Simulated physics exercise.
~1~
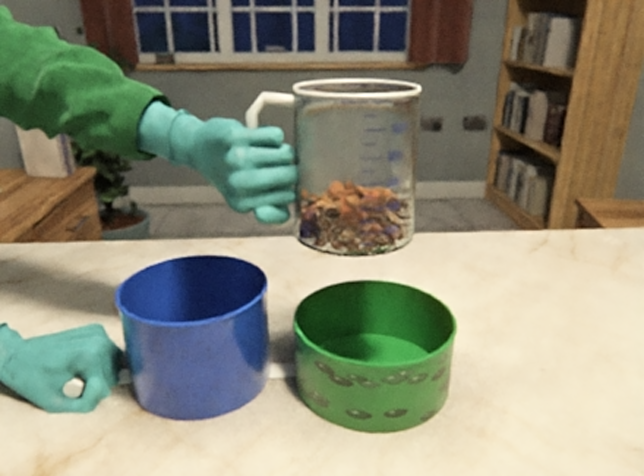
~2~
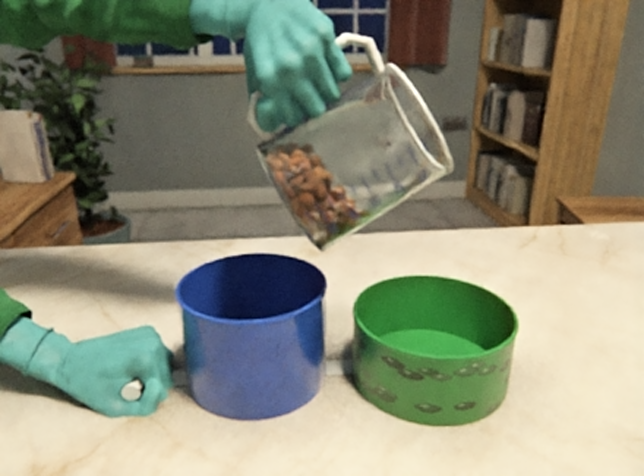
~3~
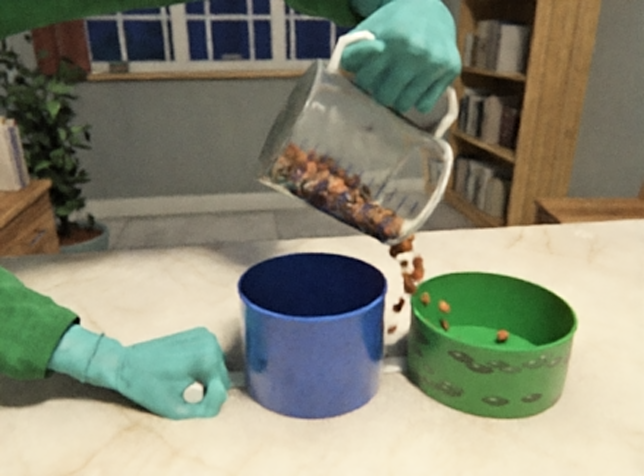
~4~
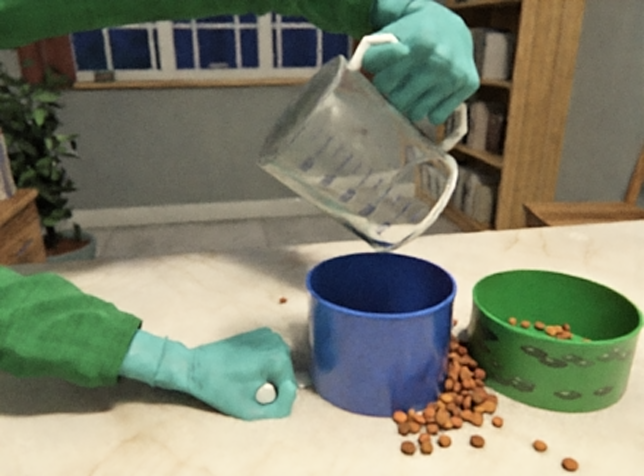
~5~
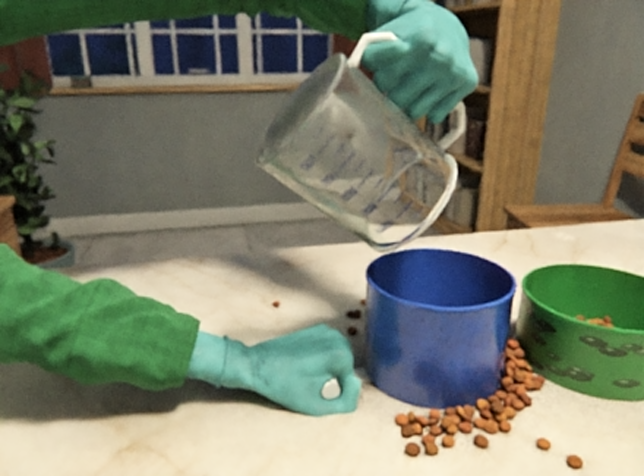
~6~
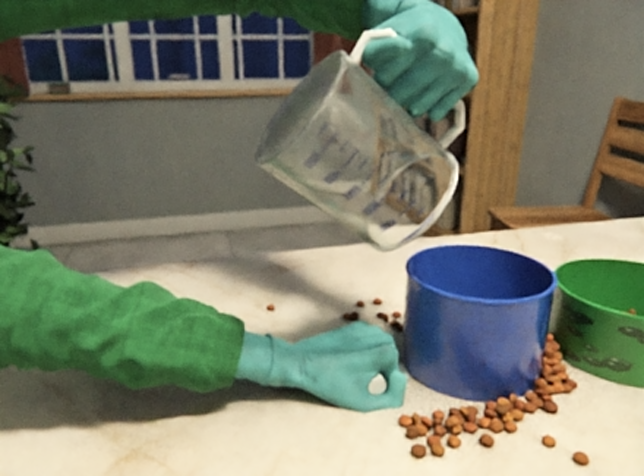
Brown kibble spilled across a marble table as a gloved hand tipped a clear jug over a blue pot and a green pot, while another hand seemed to push the pots rightward; the jug ended empty, with some kibble in the green pot and plenty scattered outside.
